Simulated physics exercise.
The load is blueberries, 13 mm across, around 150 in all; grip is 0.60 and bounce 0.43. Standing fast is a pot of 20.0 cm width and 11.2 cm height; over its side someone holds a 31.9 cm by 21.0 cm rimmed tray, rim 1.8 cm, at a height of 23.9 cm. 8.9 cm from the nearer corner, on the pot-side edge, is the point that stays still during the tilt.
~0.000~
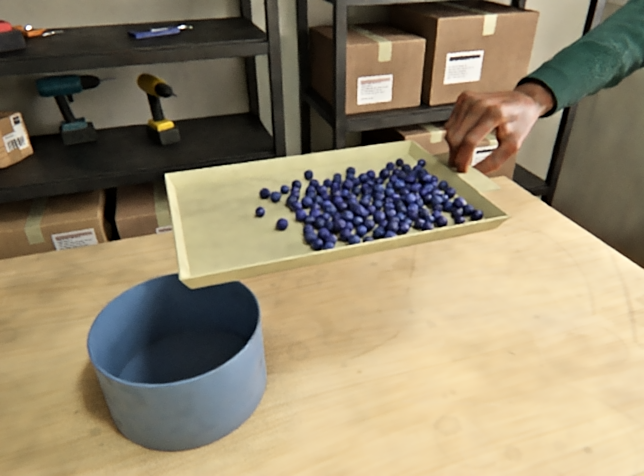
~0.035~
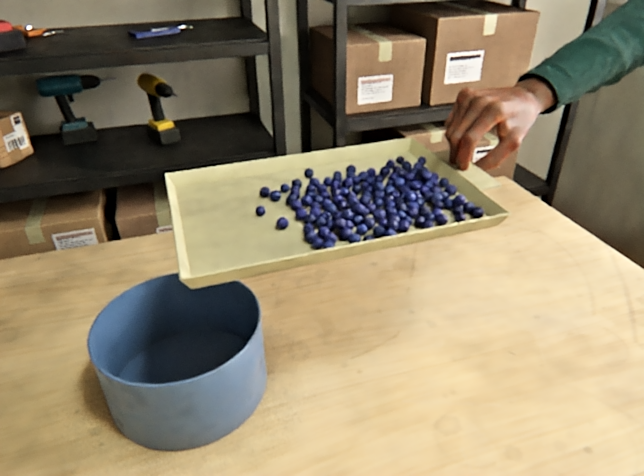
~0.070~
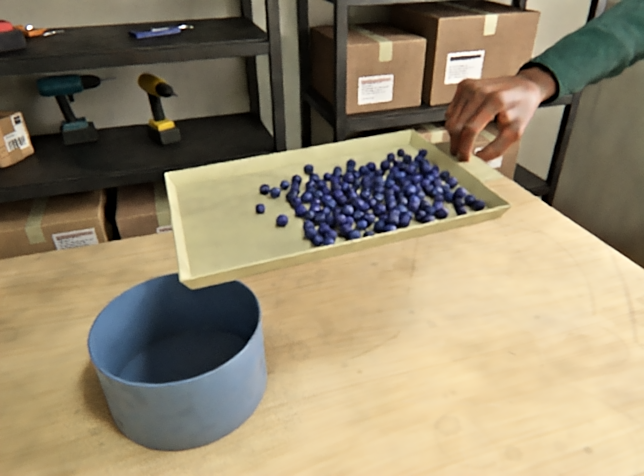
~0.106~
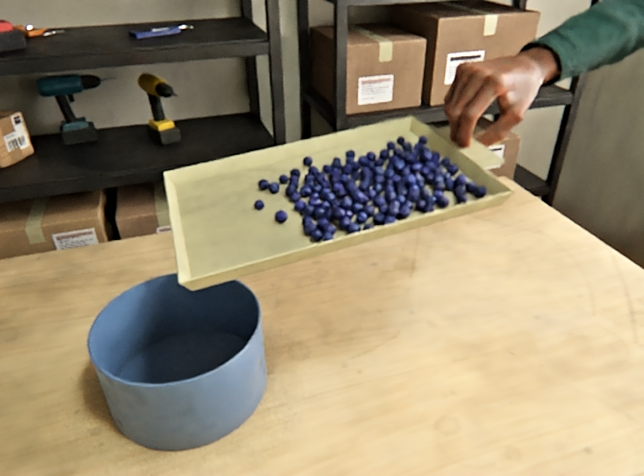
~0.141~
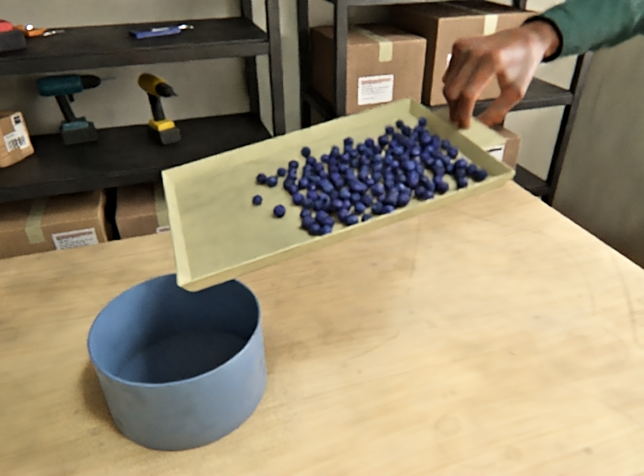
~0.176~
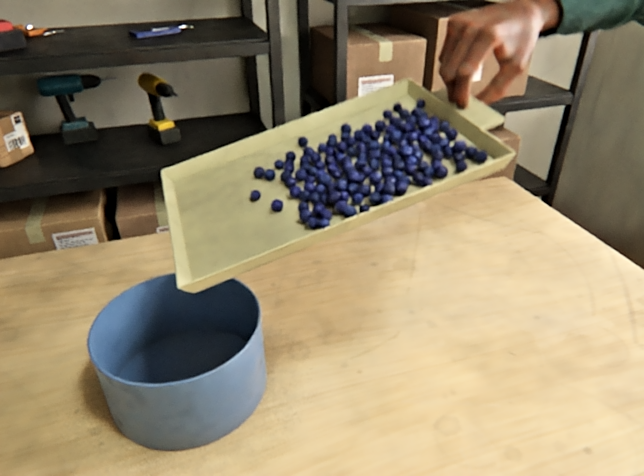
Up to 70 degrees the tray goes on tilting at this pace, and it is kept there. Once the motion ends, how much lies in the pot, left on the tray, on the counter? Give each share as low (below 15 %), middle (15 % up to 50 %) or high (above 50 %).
Pot - middle, left on the tray - low, counter - high.
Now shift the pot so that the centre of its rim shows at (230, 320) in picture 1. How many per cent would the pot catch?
Roughly 5 per cent.
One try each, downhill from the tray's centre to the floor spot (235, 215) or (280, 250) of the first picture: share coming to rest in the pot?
Approximately 35 percent, then 5 percent.
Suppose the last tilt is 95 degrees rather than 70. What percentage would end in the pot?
Result: Close to 20 %.
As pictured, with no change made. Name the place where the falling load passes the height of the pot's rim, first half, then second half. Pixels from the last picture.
First near (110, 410), then at (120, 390).
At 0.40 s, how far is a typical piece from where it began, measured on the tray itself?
I'd say close to 3 centimetres.
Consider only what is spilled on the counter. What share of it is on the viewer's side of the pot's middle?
About 100 per cent.
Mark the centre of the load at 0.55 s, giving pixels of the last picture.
(218, 194), roughly.
After 0.40 s, tilt 43 degrees; the tray holds 100 %, the pot 0 %.
After 0.55 s, tilt 62 degrees; the tray holds 100 %, the pot 0 %.
After 0.82 s, tilt 70 degrees; the tray holds 10 %, the pot 20 %.
In the end, at 1.8 s, pot 25 %, tray 5 %, counter 70 %.
